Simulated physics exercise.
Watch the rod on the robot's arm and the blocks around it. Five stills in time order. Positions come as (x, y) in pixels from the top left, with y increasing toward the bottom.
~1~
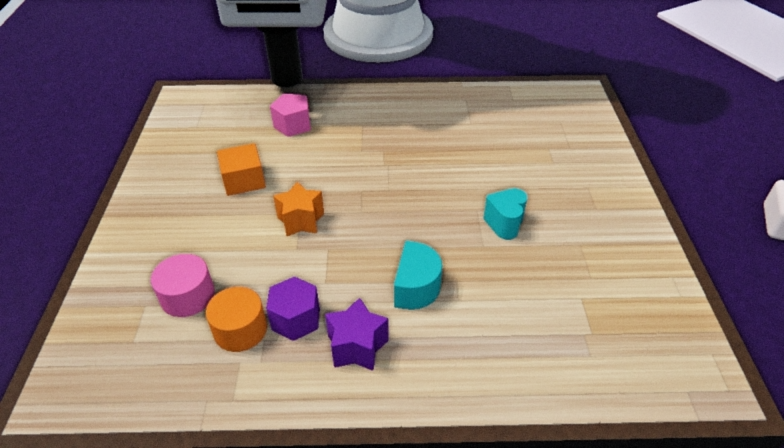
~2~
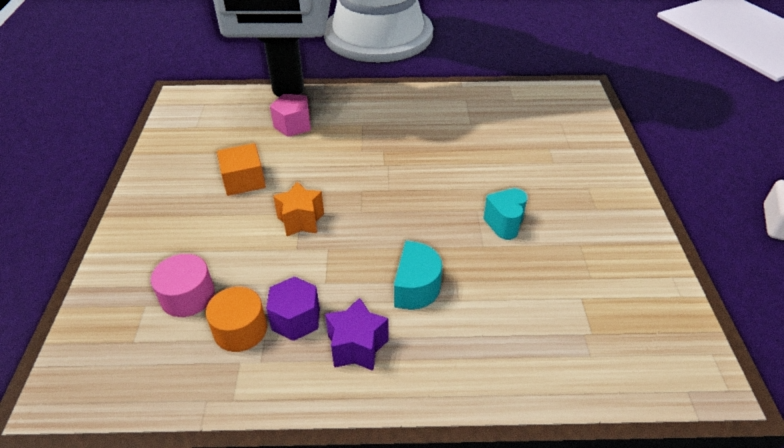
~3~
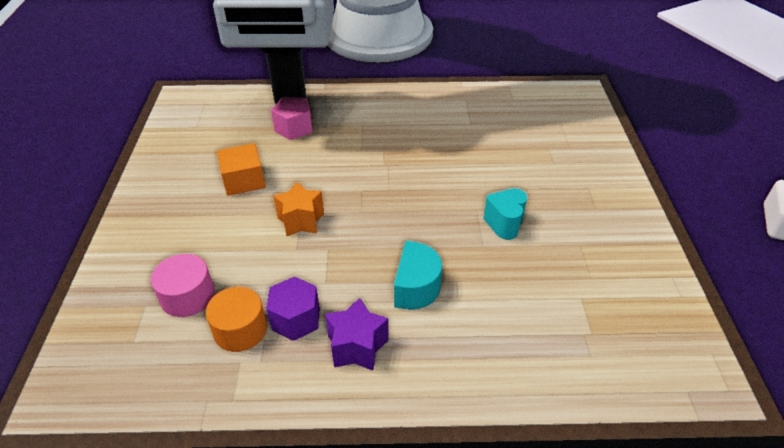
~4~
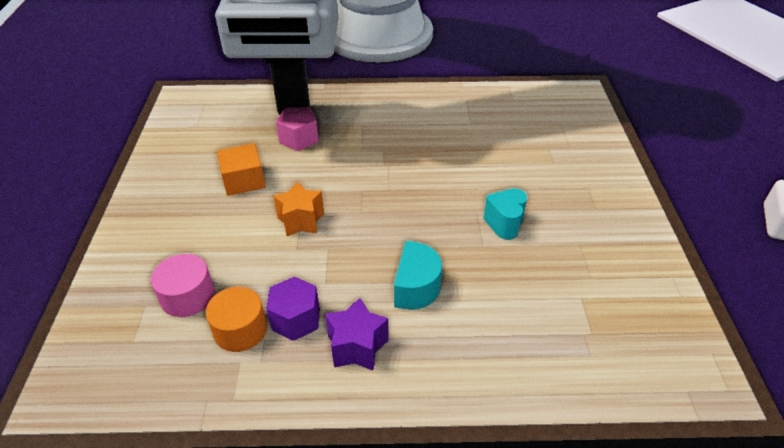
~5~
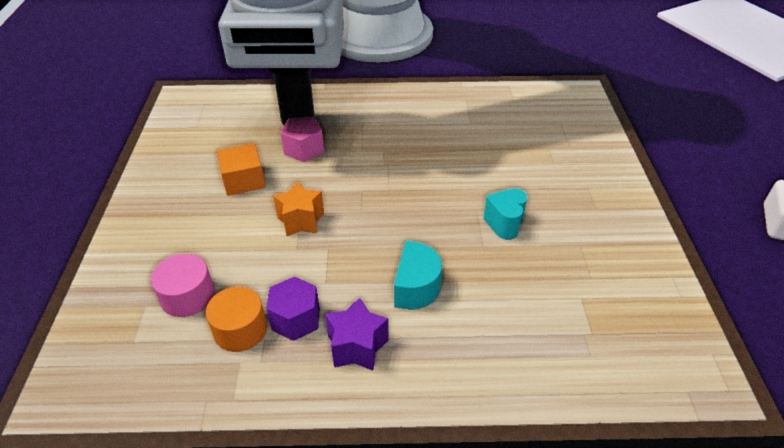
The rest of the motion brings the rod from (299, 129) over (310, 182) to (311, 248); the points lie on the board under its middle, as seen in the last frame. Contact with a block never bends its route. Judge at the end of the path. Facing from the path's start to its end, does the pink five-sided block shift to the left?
In short: Yes.
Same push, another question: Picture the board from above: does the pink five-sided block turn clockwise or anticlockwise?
It ends up turned anticlockwise.
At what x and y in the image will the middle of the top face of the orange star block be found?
Its top centre is at about (276, 246).
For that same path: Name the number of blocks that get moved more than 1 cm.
Blocks that move over 1 cm: Two.
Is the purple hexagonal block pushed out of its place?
My answer is no.
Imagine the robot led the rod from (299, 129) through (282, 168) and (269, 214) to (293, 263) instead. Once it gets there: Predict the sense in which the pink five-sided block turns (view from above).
The pink five-sided block rotates counterclockwise.
The first path, step by step. One third of the way, rod at (307, 156); pink five-sided block at (316, 163), turned 15° anticlockwise.
Two thirds of the way, rod at (309, 195); orange star block at (294, 210), turned 35° clockwise; pink five-sided block at (334, 199), turned 40° anticlockwise.
At the end, rod at (310, 241); orange square piece not moved; purple hexagonal block not moved; orange star block at (276, 246), turned 90° clockwise; pink five-sided block at (351, 218), turned 85° anticlockwise.
